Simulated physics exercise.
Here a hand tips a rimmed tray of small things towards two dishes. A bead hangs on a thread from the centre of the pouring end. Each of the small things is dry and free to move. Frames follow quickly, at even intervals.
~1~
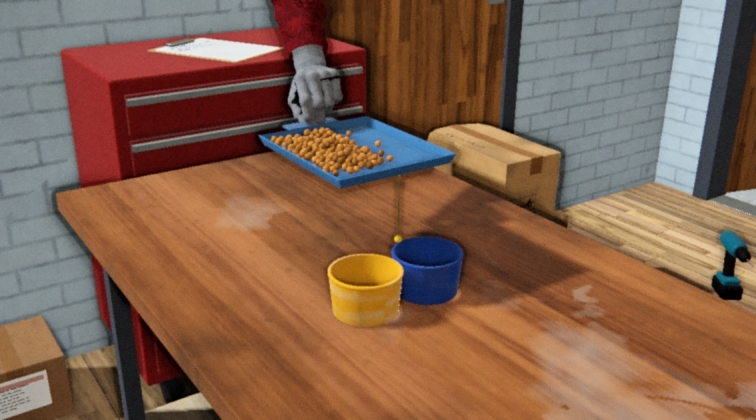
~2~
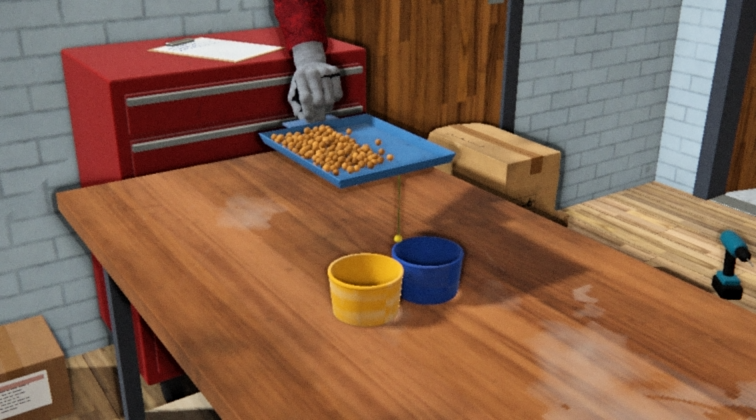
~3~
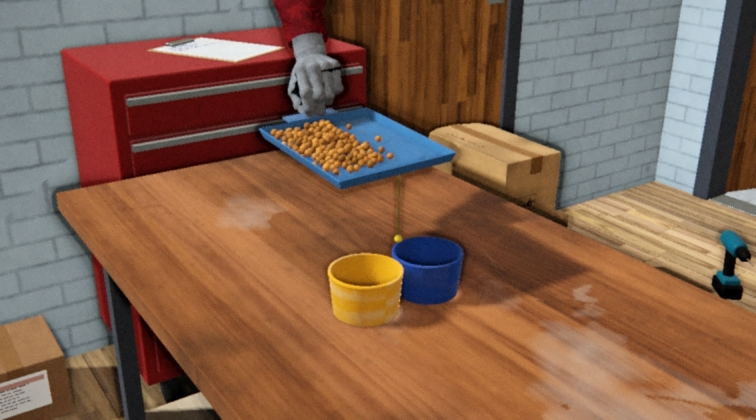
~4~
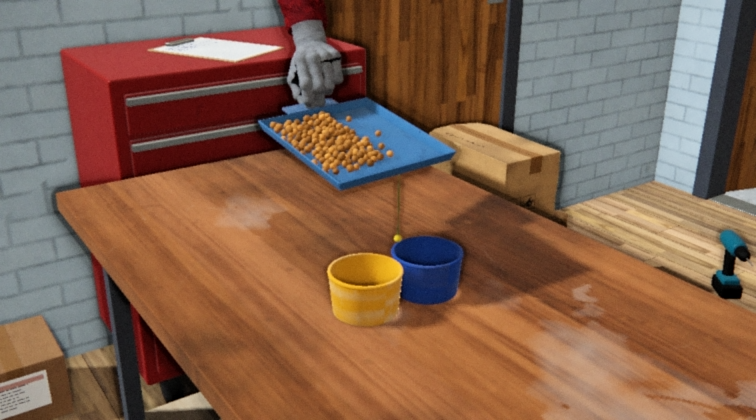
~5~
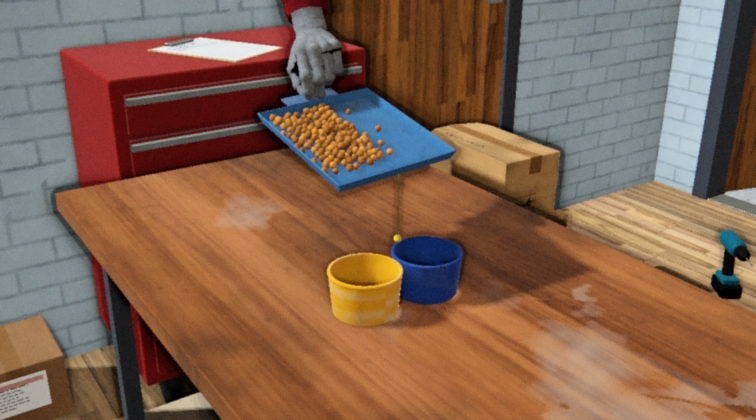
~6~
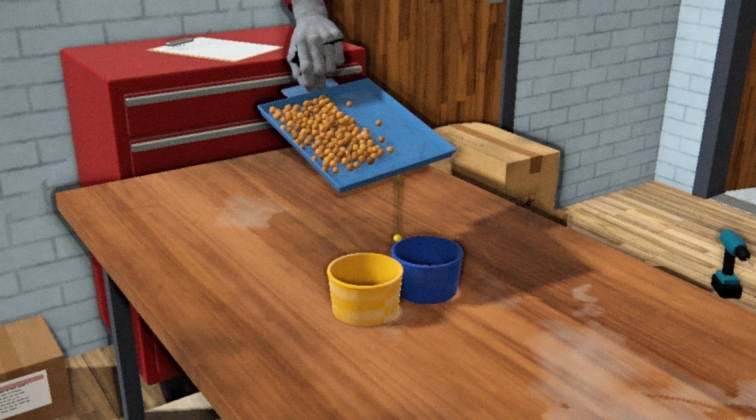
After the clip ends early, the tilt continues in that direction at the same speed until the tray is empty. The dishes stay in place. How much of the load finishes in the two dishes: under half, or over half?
Most likely the lost part will be a minority.
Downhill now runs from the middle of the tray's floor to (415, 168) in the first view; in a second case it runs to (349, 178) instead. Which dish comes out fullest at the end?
For the first place it's the right-side dish, for the second the left-side dish.
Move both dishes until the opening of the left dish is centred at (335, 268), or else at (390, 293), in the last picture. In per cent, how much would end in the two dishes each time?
Around 70 and then 10 per cent.
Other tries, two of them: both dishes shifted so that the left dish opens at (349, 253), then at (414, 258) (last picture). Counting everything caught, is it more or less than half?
Well, a minority share the first time and a minority share the next.
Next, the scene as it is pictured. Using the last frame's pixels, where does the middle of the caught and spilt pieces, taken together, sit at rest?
Resting centre, last frame: Roughly (365, 304).
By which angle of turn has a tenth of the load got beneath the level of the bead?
Close to 70° of tilt at that moment.
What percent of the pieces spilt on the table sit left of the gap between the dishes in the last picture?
Looks like close to 60 per cent of it.
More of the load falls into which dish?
Simple - it is the one placed left.
Soon, tray tipped steeply; nearly all on the tray; a stray few in the left dish; a stray few outside both; a small part in the air.
A while on, tray tipped right over; a small part on the tray; about half in the left dish; a small part in the right dish; a small part outside both; a small part in the air.
Towards the end, tray tipped past a quarter turn; most in the left dish; a small part in the right dish; about a quarter outside both.
Finally, tray tipped past a quarter turn; most in the left dish; a small part in the right dish; about a quarter outside both.
